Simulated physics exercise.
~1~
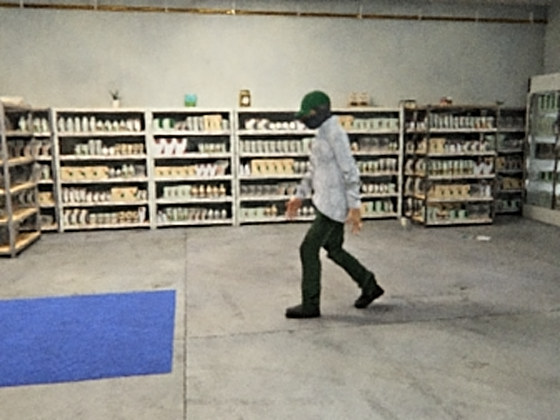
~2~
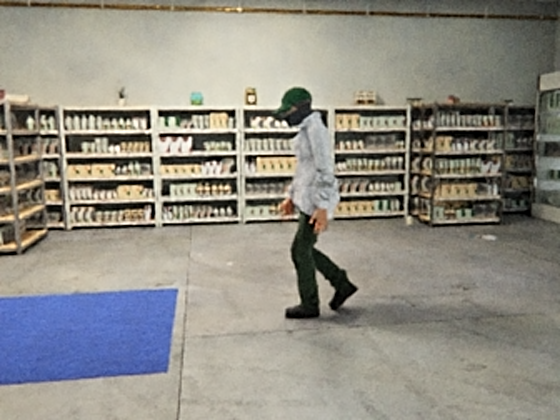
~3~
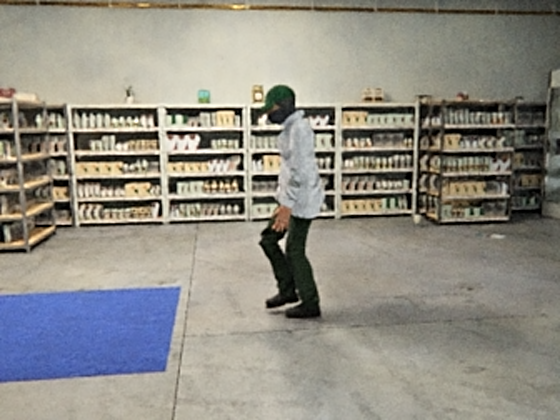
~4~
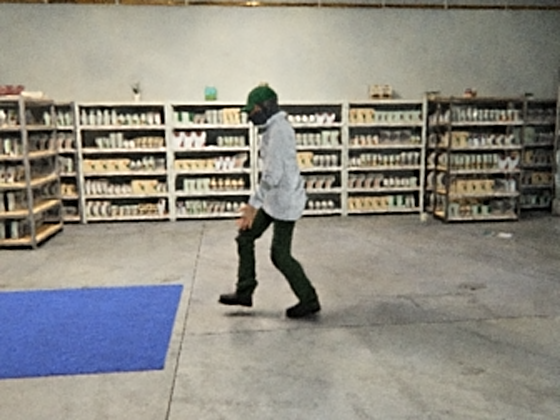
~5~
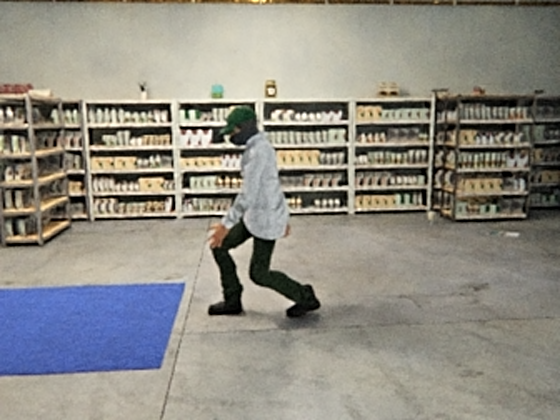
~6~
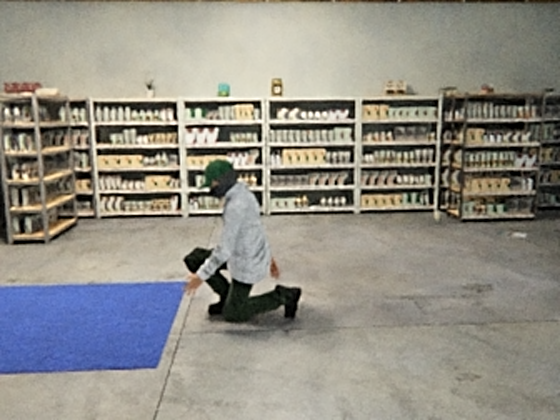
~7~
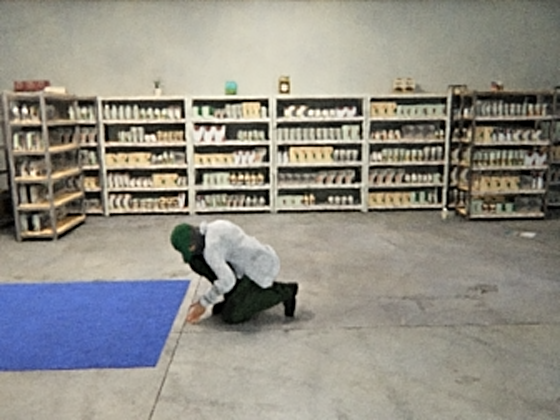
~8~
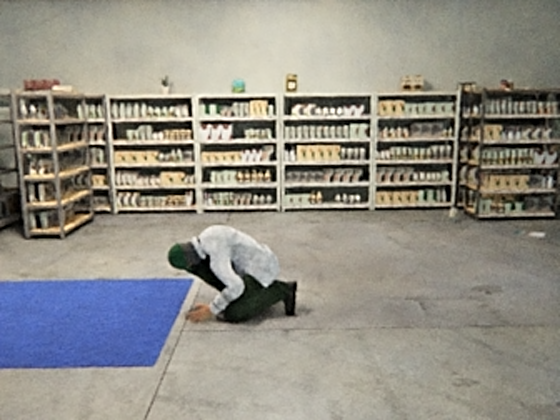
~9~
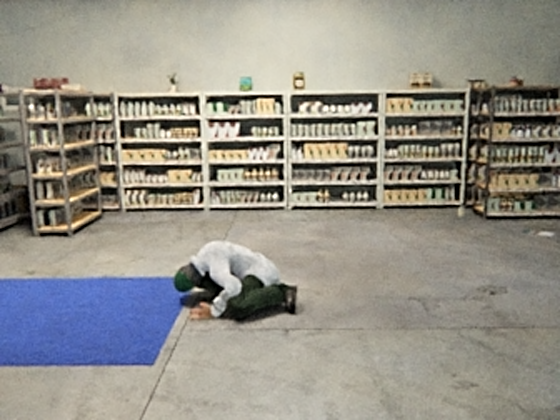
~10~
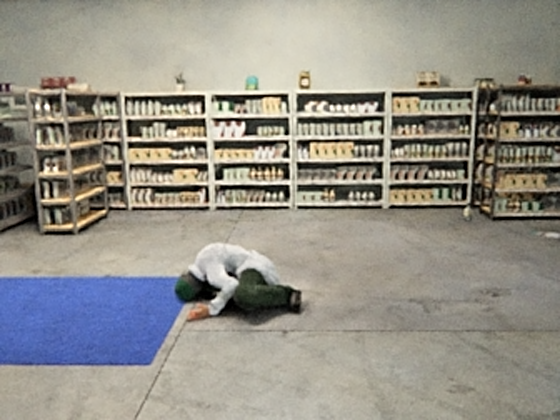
A person in a green cap, pale shirt and dark green trousers walks left across a grey concrete floor, seen side-on from across a storeroom. Shelves of bottles and boxes line the back wall, and a bright blue mat lies at the left, while the view drifts slightly sideways. Nearing the mat, the walker bends at the knees, sinks to a kneel and folds forward, hands low by the floor. The body then crumples down onto its side, curled up, with the head by the mat's near edge and the chest and hips stopping short of it.
